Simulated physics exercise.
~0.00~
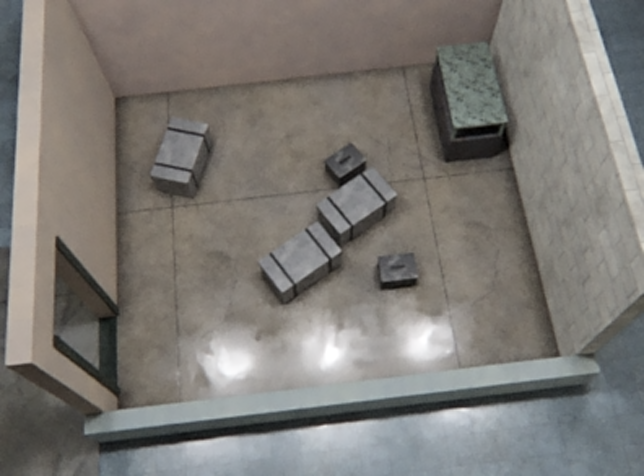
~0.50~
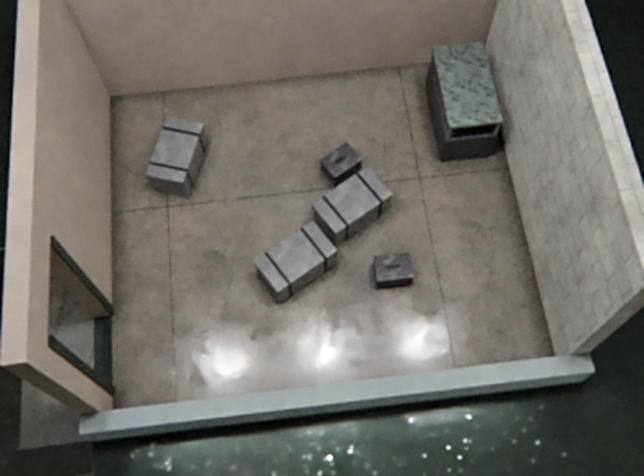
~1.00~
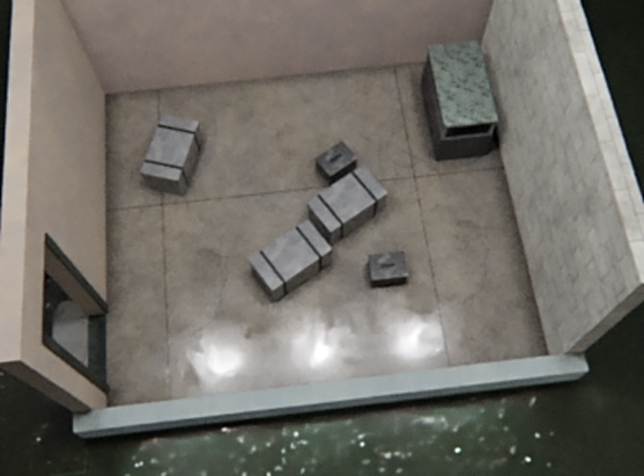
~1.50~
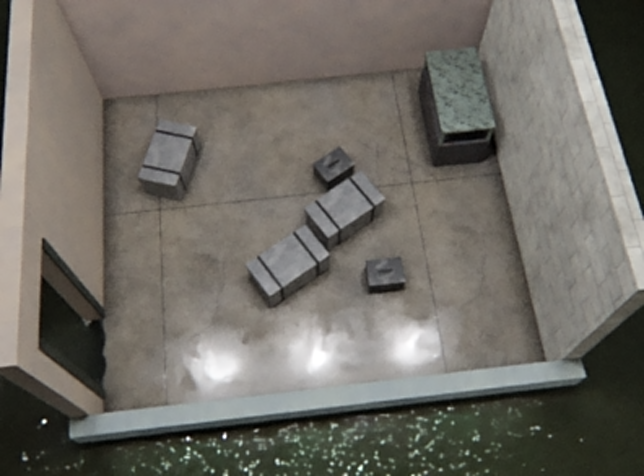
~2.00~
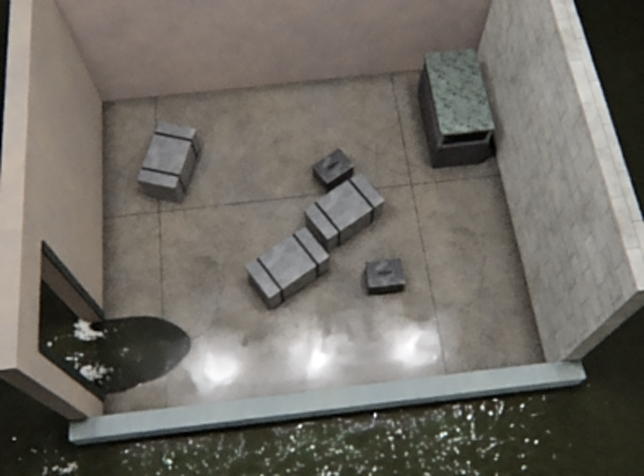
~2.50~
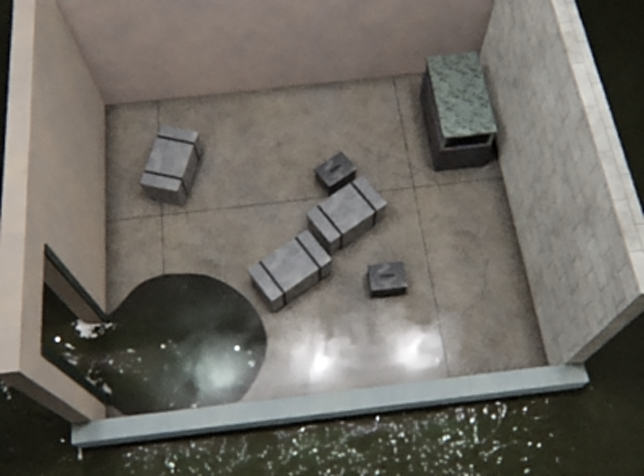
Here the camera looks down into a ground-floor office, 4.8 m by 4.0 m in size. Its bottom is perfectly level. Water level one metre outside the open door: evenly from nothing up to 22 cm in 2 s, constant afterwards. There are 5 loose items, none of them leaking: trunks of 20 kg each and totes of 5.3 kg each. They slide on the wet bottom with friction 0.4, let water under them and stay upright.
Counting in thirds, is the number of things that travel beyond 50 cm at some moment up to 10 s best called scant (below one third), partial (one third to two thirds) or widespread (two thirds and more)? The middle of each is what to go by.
Few of them.
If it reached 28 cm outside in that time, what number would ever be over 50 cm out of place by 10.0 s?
The answer would then be 4.
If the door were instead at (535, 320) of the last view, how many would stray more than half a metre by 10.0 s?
That would give 2.
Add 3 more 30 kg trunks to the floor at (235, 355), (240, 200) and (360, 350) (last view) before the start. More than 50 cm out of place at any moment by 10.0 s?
In turn: Beyond the mark, within the mark, beyond the mark.
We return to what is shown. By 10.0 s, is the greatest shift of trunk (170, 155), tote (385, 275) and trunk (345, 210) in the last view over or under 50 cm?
Result, in turn: Stayed within / stayed within / stayed within.
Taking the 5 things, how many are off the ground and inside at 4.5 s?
Of them, 0.
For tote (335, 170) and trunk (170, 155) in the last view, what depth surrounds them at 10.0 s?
Roughly 7 and 1 cm.
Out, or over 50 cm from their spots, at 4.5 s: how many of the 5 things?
0.
After 3.5 s 0 of 5 are over 50 cm from their spots; 0 afloat.
After 4.5 s 0 of 5 are over 50 cm from their spots; 0 afloat.
After 7.0 s 0 of 5 are over 50 cm from their spots; 0 afloat.
After 10.0 s 1 of 5 are over 50 cm from their spots, and 1 have been at some point; 2 afloat.
